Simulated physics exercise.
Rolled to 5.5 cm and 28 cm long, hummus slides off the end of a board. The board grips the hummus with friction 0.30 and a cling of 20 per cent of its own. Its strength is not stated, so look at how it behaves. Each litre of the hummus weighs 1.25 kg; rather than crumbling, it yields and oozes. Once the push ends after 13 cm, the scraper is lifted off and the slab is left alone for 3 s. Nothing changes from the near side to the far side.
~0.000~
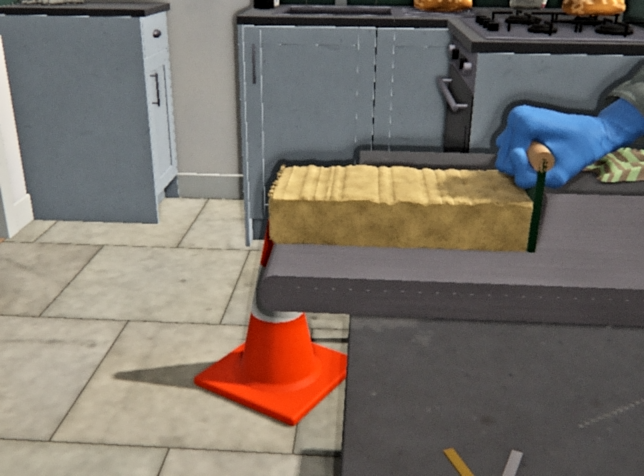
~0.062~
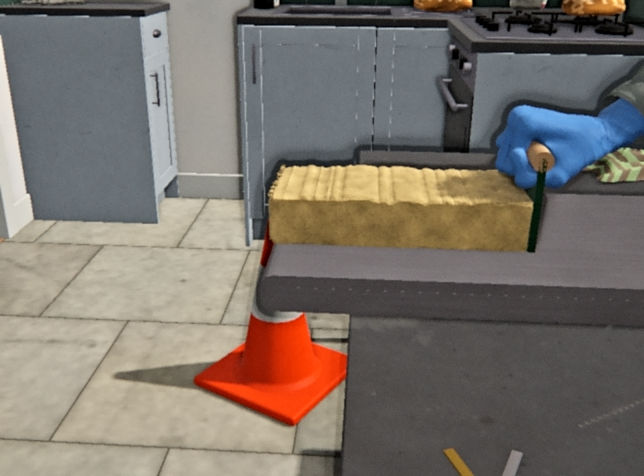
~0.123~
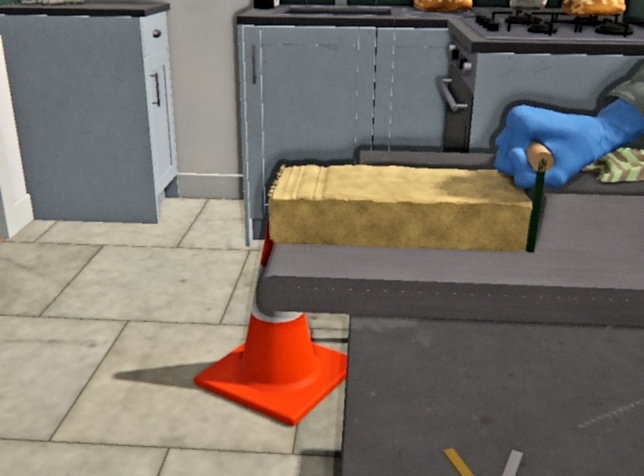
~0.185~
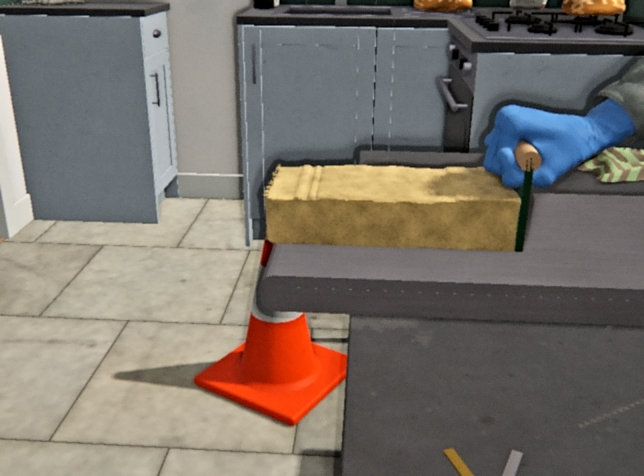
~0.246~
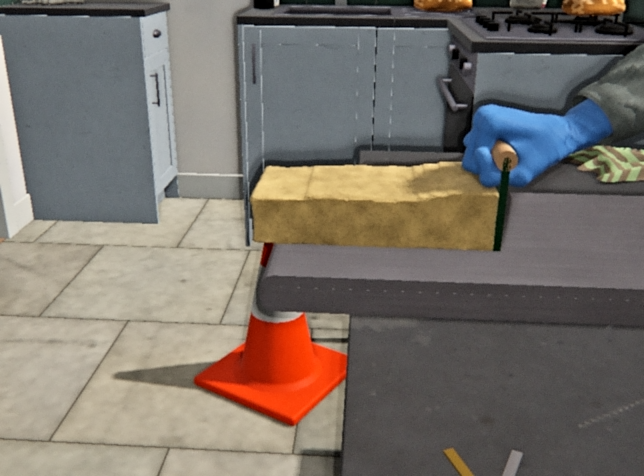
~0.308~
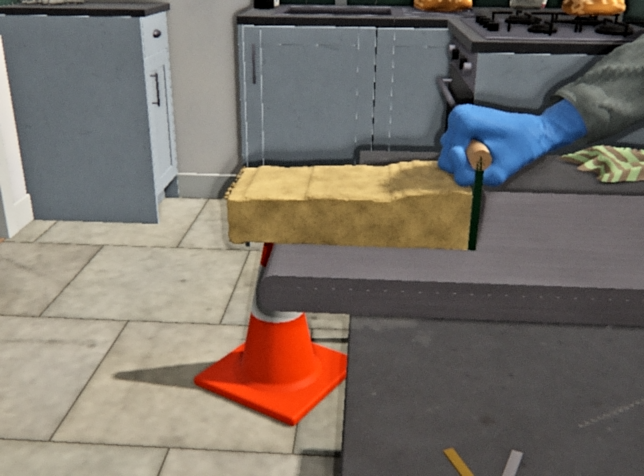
A blue-gloved hand holds a thin green scraper with a wooden knob against the right end of a long, tan block of hummus on a grey board, seen from the side and slightly above in a kitchen. Blue-grey cupboards stand behind, and an orange cone sits on pale tiles below. Initially still, the hand then pushes the block left, its front passing the board's edge, while the camera stays fixed.
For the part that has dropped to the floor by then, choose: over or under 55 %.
Expect under.
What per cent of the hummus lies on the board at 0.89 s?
Around 50 %.
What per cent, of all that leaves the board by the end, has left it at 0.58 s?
100 %.
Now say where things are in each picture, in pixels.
The first frame shows foot of the scraper at (528, 252), not yet moved; leading edge of the hummus at (271, 221).
The second frame shows foot of the scraper at (528, 252), not yet moved; leading edge of the hummus at (271, 221).
The third frame shows foot of the scraper at (527, 252), not yet moved; leading edge of the hummus at (270, 222).
The fourth frame shows foot of the scraper at (515, 252), moved 1.3 cm; leading edge of the hummus at (266, 211), 2 % of it past the edge, in one piece.
The fifth frame shows foot of the scraper at (493, 251), moved 3.7 cm; leading edge of the hummus at (251, 209), 8 % of it past the edge, in one piece.
The sixth frame shows foot of the scraper at (468, 250), moved 6.3 cm; leading edge of the hummus at (226, 205), 17 % of it past the edge, in one piece.
After 0.58 s, 50 % lies on the board and 0 % has fallen.
After 0.89 s, 50 % lies on the board and 47 % has fallen.
After 1.21 s, 50 % lies on the board and 47 % has fallen.
After 1.53 s, 50 % lies on the board and 47 % has fallen.
After 3.53 s, at the end, 50 % lies on the board and 47 % has fallen.
